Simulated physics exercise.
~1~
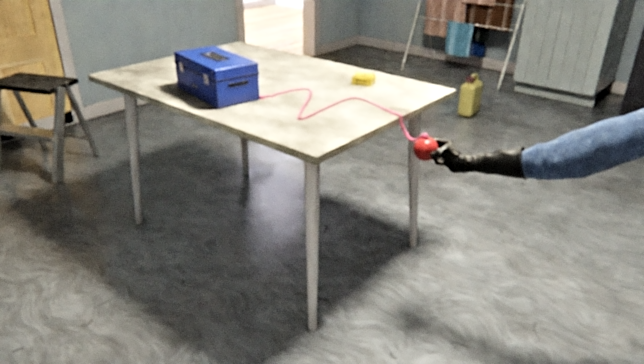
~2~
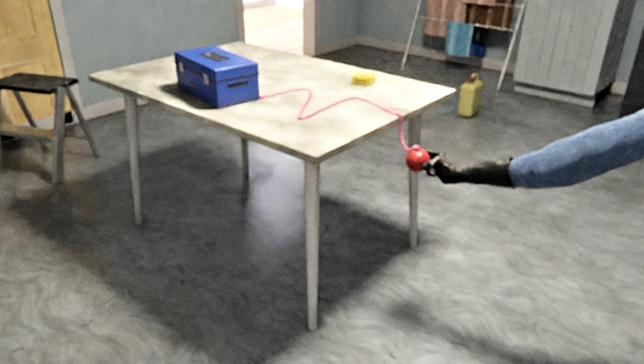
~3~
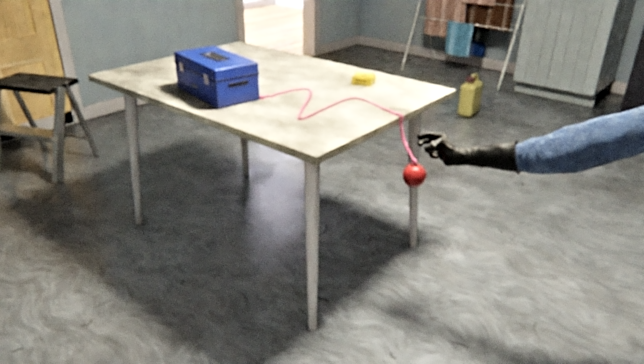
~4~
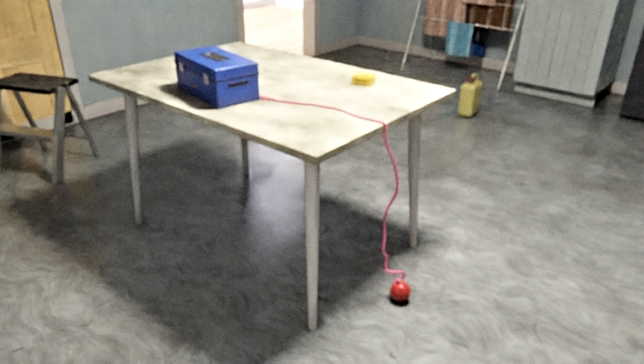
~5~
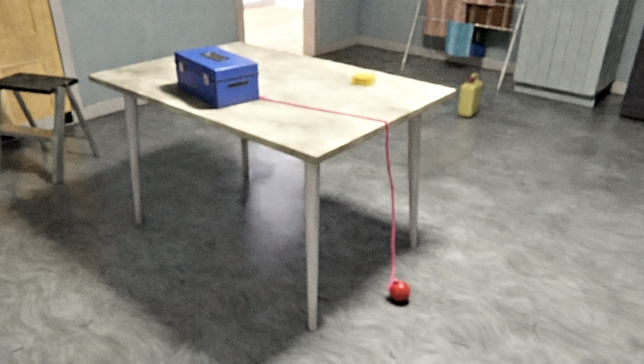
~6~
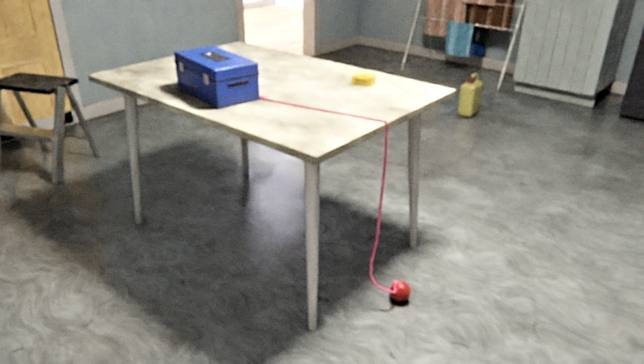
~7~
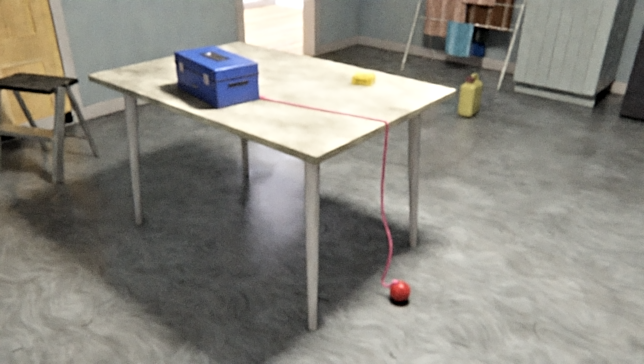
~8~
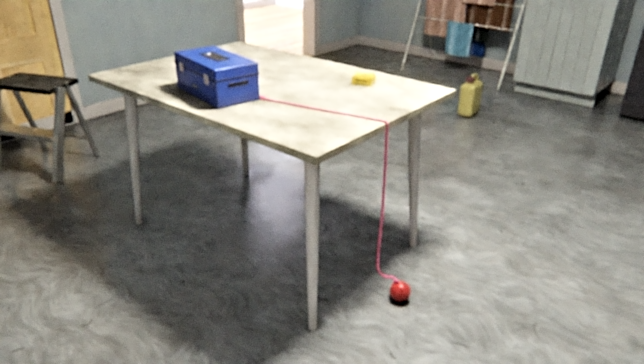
A red apple on a cord is held off the end of a table by a gloved hand, which lets go and draws back. The apple drops to the floor and rests there, the cord hanging over the edge, while the blue toolbox and yellow box stay put.
